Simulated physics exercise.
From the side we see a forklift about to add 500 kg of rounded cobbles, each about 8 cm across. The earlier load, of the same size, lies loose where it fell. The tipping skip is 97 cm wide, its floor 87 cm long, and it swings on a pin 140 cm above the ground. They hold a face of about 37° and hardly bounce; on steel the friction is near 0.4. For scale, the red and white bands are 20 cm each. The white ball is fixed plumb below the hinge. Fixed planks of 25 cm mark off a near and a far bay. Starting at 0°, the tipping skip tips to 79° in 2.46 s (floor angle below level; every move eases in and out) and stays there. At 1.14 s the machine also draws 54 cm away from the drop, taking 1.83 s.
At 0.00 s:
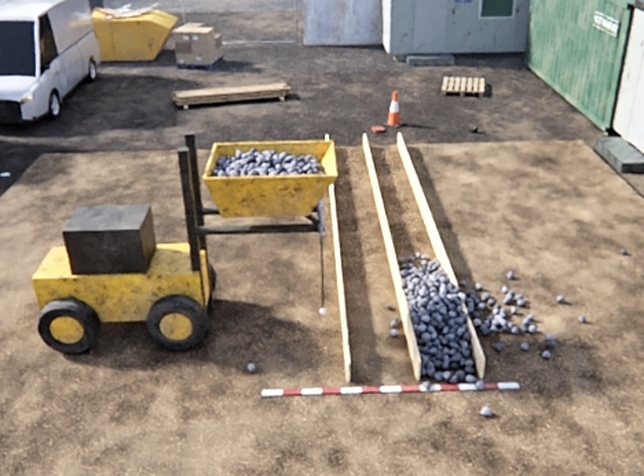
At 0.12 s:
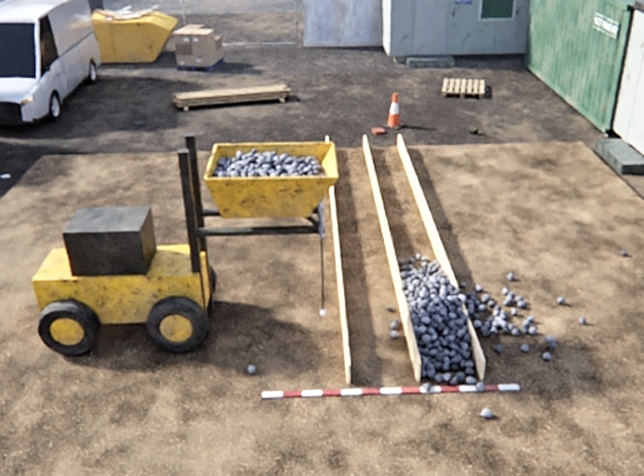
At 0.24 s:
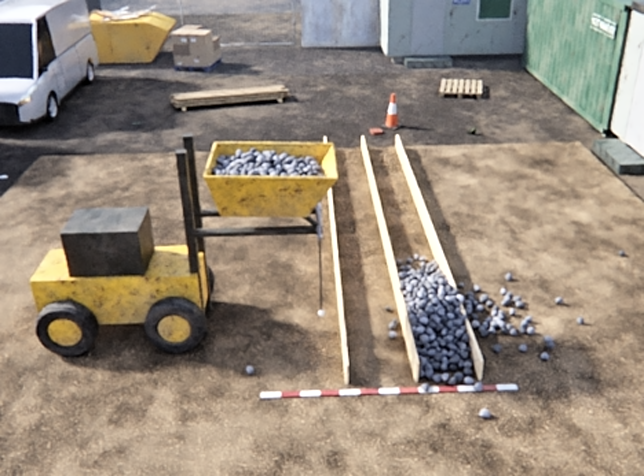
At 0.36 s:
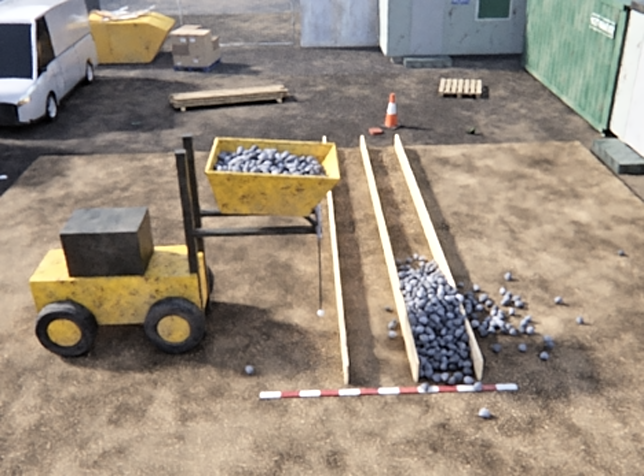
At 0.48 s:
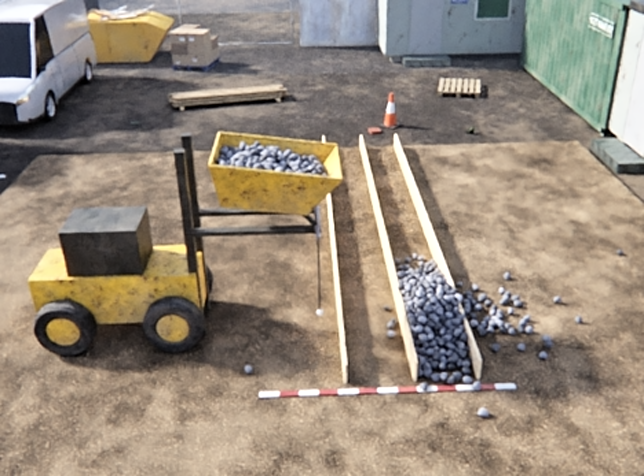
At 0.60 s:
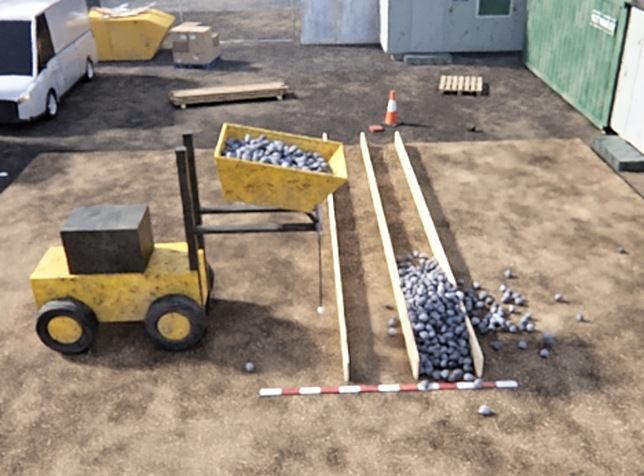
A yellow forklift slowly tilting a raised skip of grey cobbles rightward, beside wooden boards and an earlier pile of loose stones.
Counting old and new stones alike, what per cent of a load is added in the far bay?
About 13 per cent.
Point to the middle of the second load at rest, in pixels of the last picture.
Near (377, 308).
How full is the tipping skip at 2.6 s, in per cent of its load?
About 35 per cent.
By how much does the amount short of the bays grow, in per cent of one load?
Some 0 per cent of a load.
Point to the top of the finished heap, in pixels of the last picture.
Near (420, 289).
After 1.8 s the floor is at 66°; in per cent of one load, 96 in the tipping skip, 5 in the near bay, 91 in the far bay, 9 past the last board; the foremost stones are at (552, 302).
After 2.6 s the floor is at 79°; in per cent of one load, 35 in the tipping skip, 52 in the near bay, 104 in the far bay, 9 past the last board; the foremost stones are at (552, 302).
After 3.4 s the floor is at 79°; in per cent of one load, 6 in the tipping skip, 2 short of the bays, 80 in the near bay, 104 in the far bay, 9 past the last board; the foremost stones are at (552, 302).
After 6.0 s the floor is at 79°; in per cent of one load, 0 in the tipping skip, 87 in the near bay, 104 in the far bay, 9 past the last board; the foremost stones are at (552, 302). Net gain in the far bay, 13.
